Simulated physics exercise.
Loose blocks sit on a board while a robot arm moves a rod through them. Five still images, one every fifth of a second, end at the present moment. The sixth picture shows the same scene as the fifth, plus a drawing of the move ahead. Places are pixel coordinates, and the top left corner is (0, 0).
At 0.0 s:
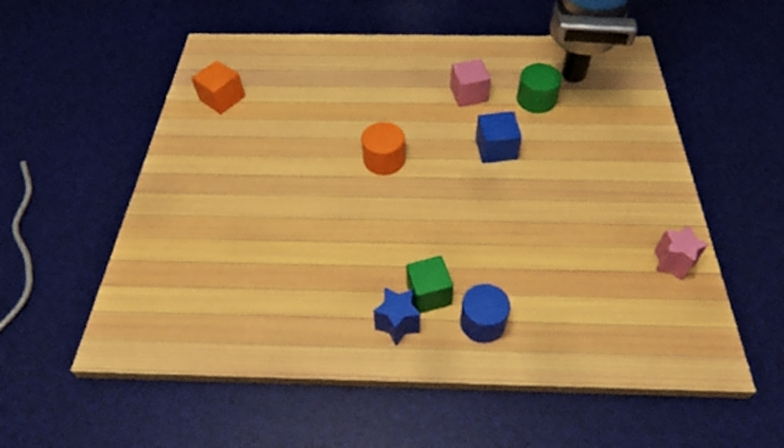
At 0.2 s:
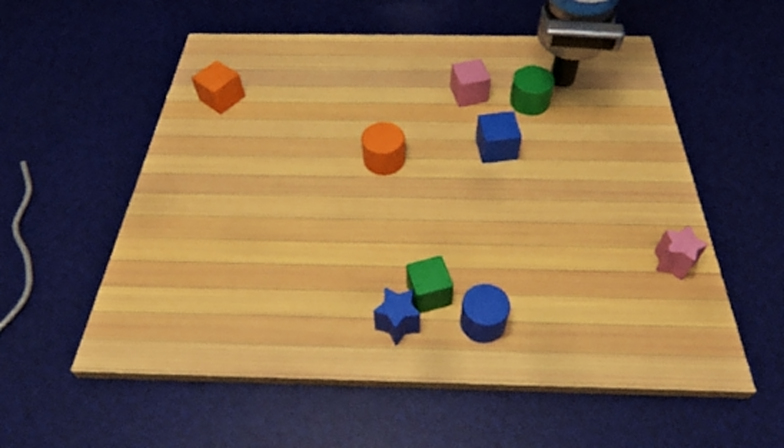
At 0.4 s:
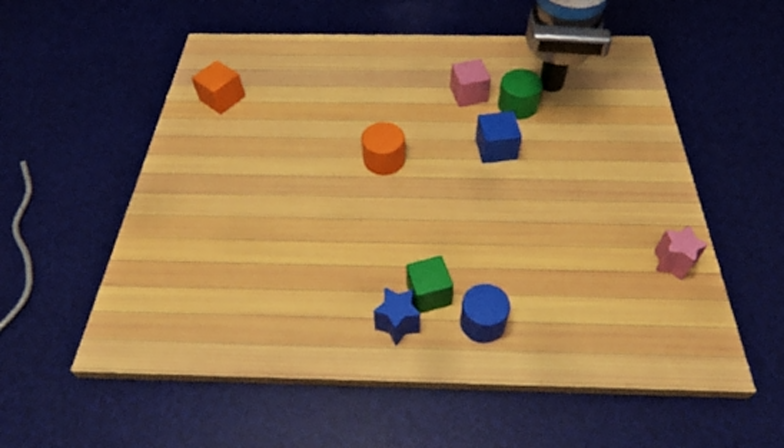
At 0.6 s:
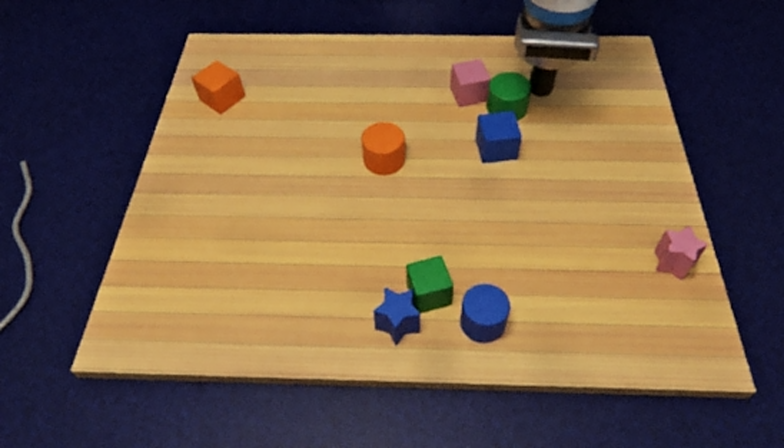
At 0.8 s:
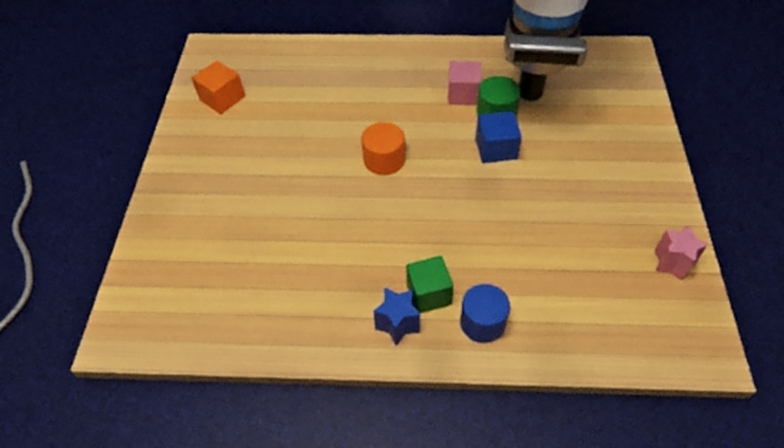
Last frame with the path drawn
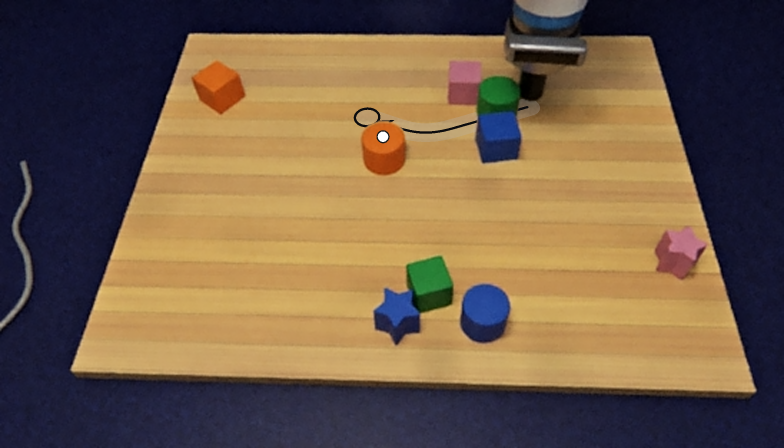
The clip opens on a wooden board scattered with colored blocks, a robot arm's dark rod just right of a green disc near the top. The rod pushes the green disc left and slightly down, into the gap between the pink and blue square blocks, and the pink block shifts slightly left.
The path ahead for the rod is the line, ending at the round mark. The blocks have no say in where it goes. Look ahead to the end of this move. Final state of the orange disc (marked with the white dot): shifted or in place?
Same place.
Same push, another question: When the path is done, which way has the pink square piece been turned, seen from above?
Seen from overhead, it turns clockwise.
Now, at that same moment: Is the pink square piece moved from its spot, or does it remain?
Shifted.
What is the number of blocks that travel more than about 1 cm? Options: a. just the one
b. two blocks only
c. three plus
The correct letter is b.
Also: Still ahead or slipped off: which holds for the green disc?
It rides in front to the end.
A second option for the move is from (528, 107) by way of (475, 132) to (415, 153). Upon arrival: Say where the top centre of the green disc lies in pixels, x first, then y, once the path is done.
If I read the scene right, the answer is (424, 100).
Path on the board, from (528, 107) via (475, 122) and (420, 132), ending at (367, 117); the dot is on the orange disc.
On the path given first. One third of the way, rod (475, 109); pink square piece (451, 71), turned 65° clockwise; green disc (442, 101).
Two thirds of the way, rod (420, 119); pink square piece (451, 71), turned 65° clockwise; green disc (387, 102).
At the end, rod (366, 104); orange disc in place; pink square piece (451, 71), turned 65° clockwise; green disc (333, 90).
